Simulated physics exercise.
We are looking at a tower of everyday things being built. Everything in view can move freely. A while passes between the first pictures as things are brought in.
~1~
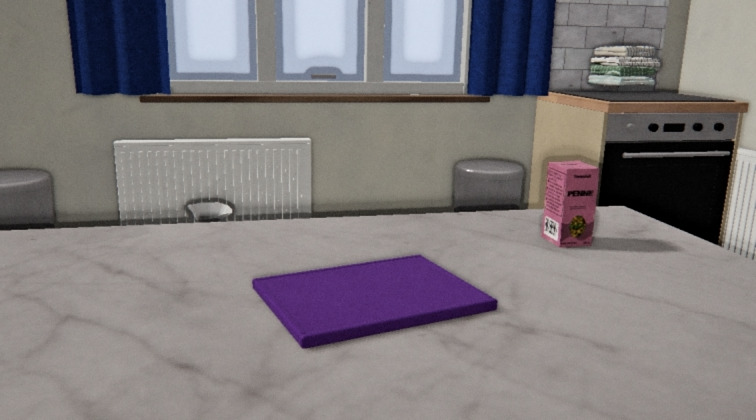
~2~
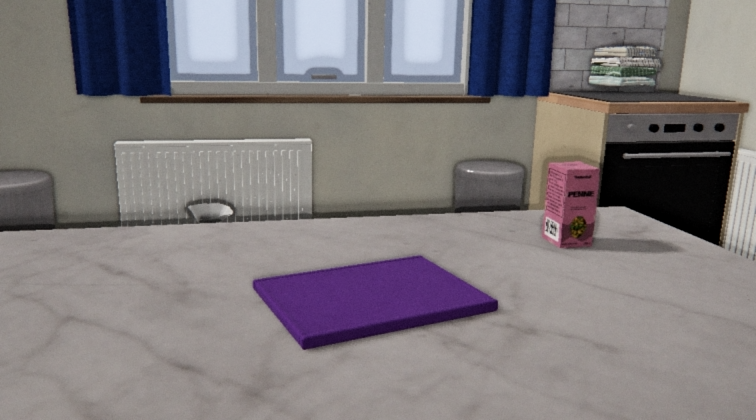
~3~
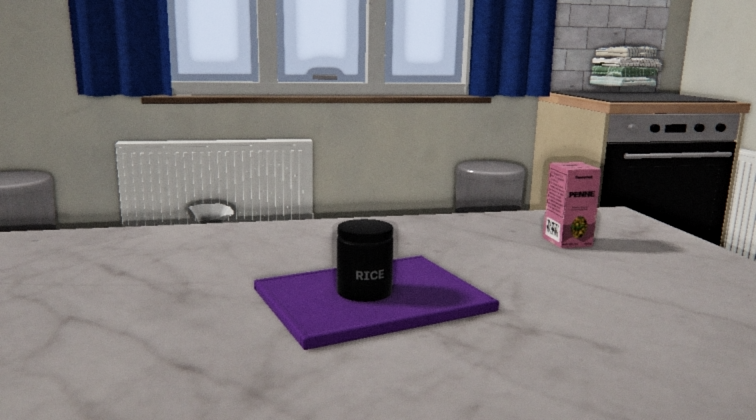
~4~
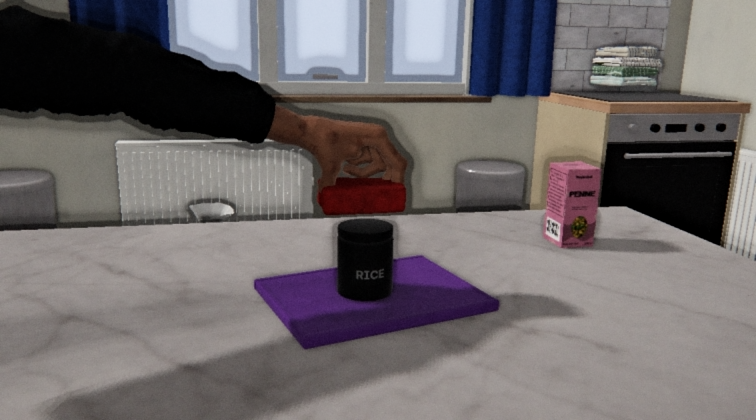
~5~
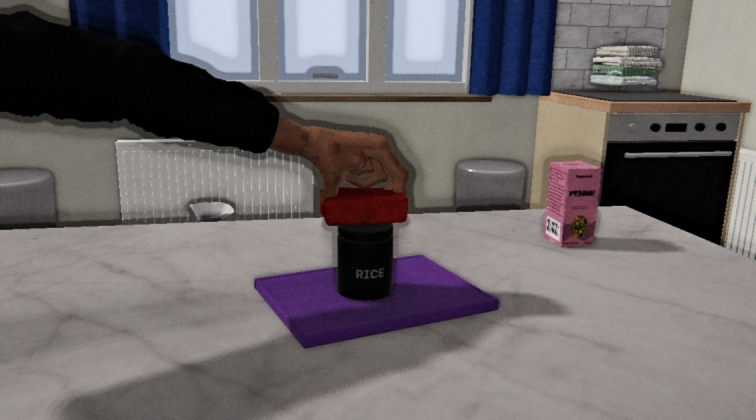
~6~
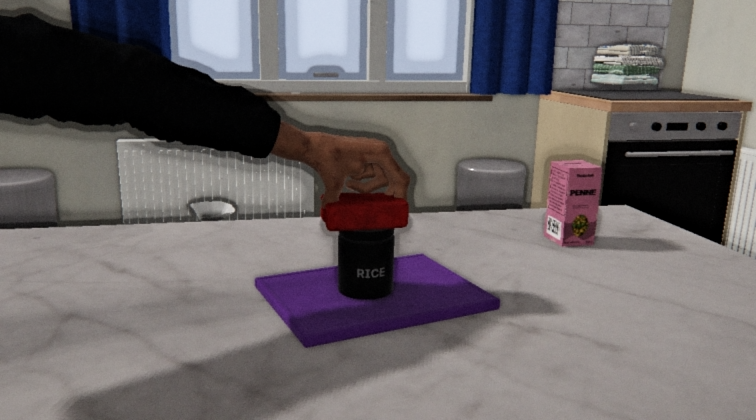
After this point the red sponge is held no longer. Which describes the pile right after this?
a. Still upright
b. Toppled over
The answer is a.
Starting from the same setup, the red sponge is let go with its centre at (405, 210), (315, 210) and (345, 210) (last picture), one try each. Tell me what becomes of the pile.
Attempt one, the pile falls over; attempt two, it falls over; attempt three, it survives.
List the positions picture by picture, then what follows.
In the first frame, the last thing is not in view yet.
In the second frame, the last thing is not in view yet; pink carton (570, 204).
In the third frame, the last thing is not in view yet; purple tray (373, 295).
In the fourth frame, on its way; red sponge (361, 195); black jar (365, 258).
In the fifth frame, on its way; red sponge (363, 205); pink carton (571, 204).
In the sixth frame, in place under the hand; red sponge (364, 210); purple tray (374, 293).
Then, 0.30 s past the last view, nothing moves.
Then, 0.70 s past the last view, red sponge resting near (364, 211).
Finally, all 4 still in place. Final places as the last picture's camera would see them, red sponge near (364, 211). The pile stays up.
